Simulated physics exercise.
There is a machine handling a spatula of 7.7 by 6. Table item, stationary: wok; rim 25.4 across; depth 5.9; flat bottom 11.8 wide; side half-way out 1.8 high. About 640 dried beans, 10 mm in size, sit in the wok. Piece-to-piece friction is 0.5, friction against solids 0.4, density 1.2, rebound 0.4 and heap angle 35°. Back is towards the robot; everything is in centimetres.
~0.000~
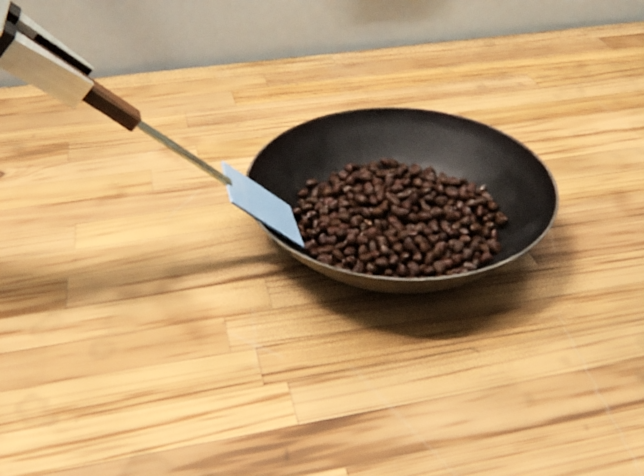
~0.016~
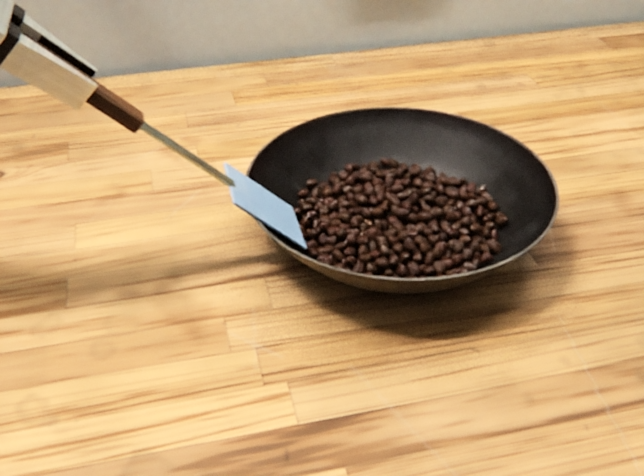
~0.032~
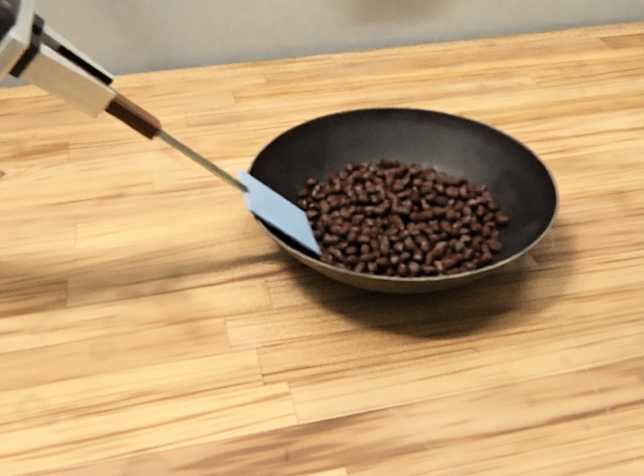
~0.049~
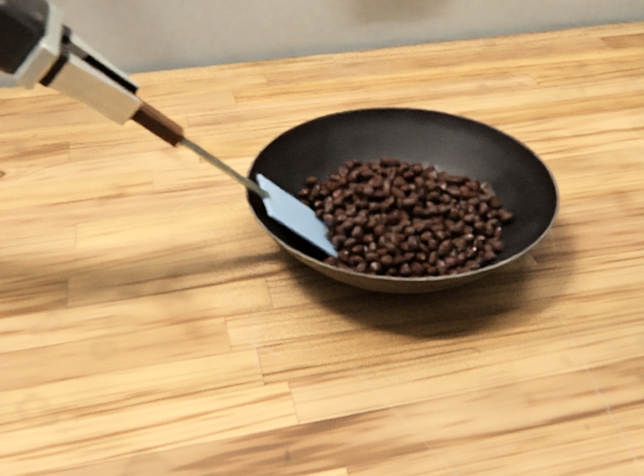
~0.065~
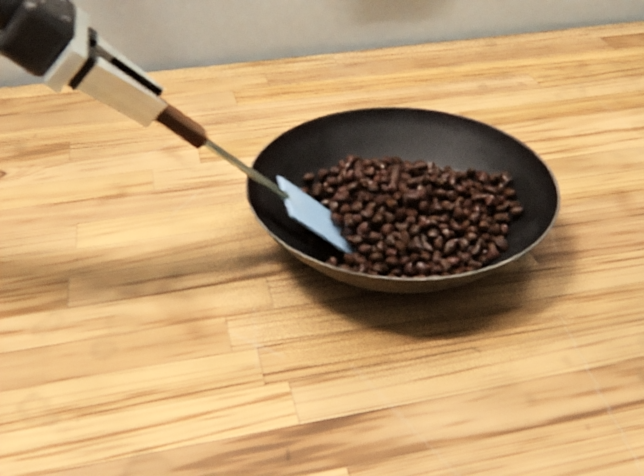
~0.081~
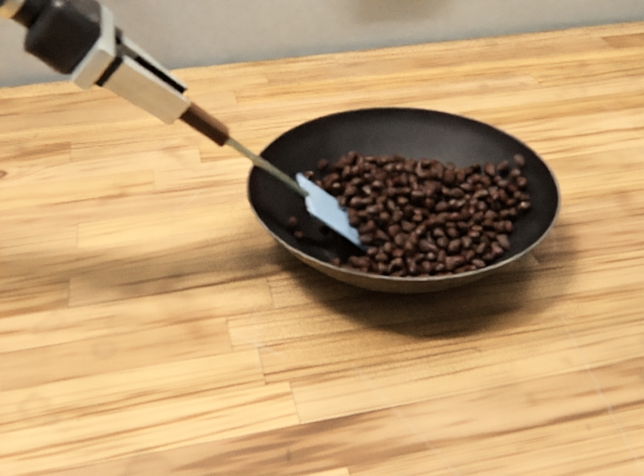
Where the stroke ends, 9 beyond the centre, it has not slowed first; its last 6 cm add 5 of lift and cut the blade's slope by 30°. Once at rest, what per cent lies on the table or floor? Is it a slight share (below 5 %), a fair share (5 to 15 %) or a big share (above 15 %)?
It is a big share.
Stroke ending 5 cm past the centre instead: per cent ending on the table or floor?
Near 5 per cent.
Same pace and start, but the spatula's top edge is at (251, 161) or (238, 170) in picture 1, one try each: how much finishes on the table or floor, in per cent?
Some 30 and 25 per cent.
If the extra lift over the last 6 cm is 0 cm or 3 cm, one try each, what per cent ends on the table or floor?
Estimates, in order: 15 % then 25 %.
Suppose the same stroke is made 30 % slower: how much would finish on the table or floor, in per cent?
15 %.
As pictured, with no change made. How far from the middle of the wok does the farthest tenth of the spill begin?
That distance is around 45 cm.
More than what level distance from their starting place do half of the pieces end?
Level distance of around 4 cm.
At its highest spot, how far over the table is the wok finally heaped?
Roughly 5.5 cm.
After 0.12 s, sloping 45°, highest piece 8 above the table; 638 in the wok, 1 on the blade or in flight.
After 0.16 s, sloping 35°, highest piece 9 above the table; 637 in the wok, 2 on the blade or in flight.
After 0.38 s, sloping 15°, highest piece 19 above the table; 488 in the wok, 52 on the table or floor, 99 on the blade or in flight.
After 1.43 s, sloping 15°, highest piece 5 above the table; 488 in the wok, 151 on the table or floor.
In the end, 488 in the wok, 151 on the table or floor. That is 24 % on the table or floor.
